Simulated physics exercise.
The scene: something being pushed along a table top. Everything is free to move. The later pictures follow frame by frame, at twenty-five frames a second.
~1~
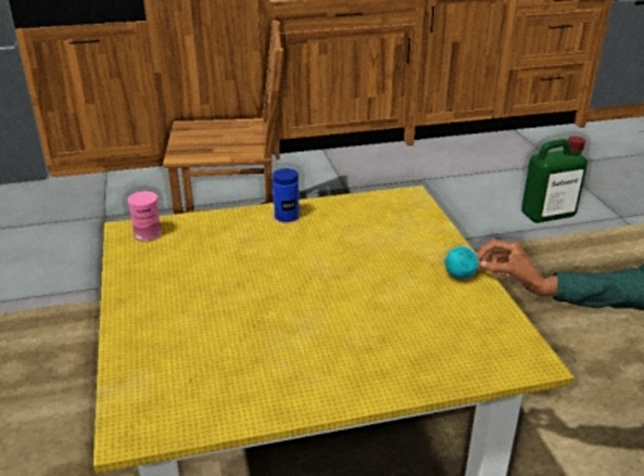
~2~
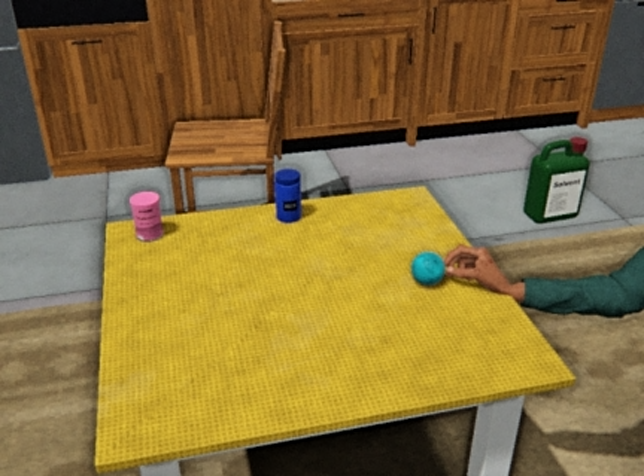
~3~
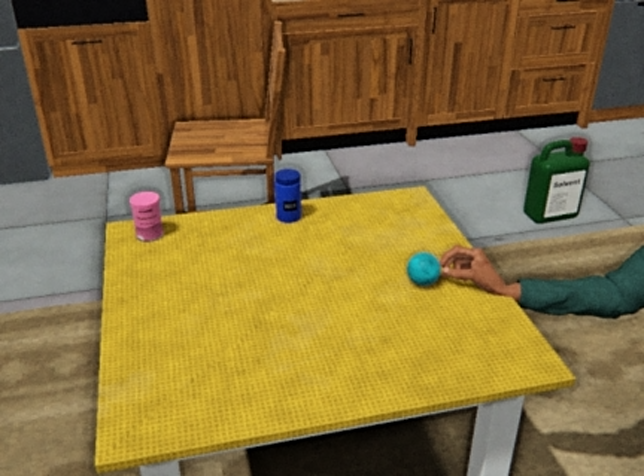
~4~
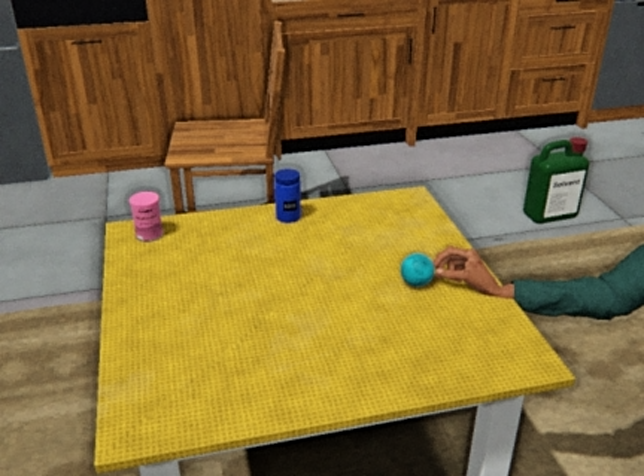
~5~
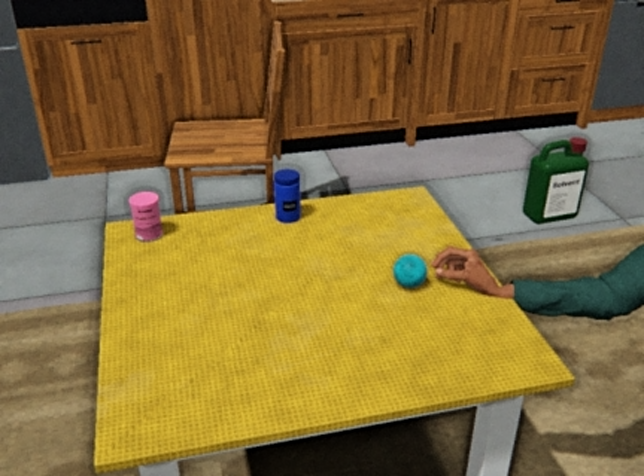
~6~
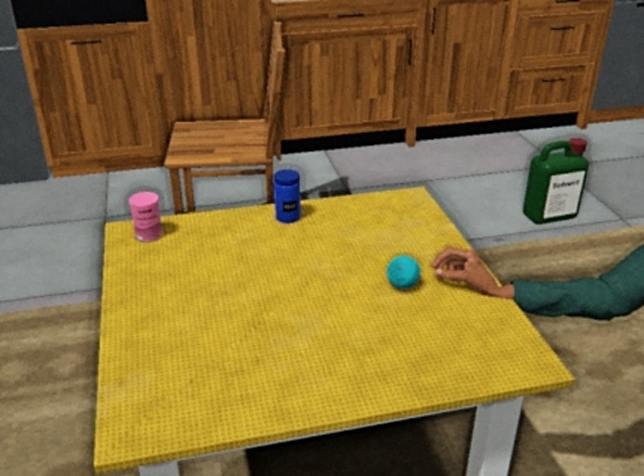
A hand in a green sleeve pushed a turquoise ball leftward across a yellow tabletop, then stayed back while the ball rolled slightly farther left; the pink and blue containers stood still.
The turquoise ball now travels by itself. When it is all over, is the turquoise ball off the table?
The turquoise ball stays on the table.
Then, 0.10 s past the last view, turquoise ball displaced about its own width near (389, 275).
Then, 0.20 s past the last view, turquoise ball displaced about its own width near (378, 276).
Then, 0.40 s past the last view, turquoise ball displaced well along near (361, 278).
Finally, moved from the start, turquoise ball. Final places as the last picture's camera would see them, turquoise ball near (354, 279).
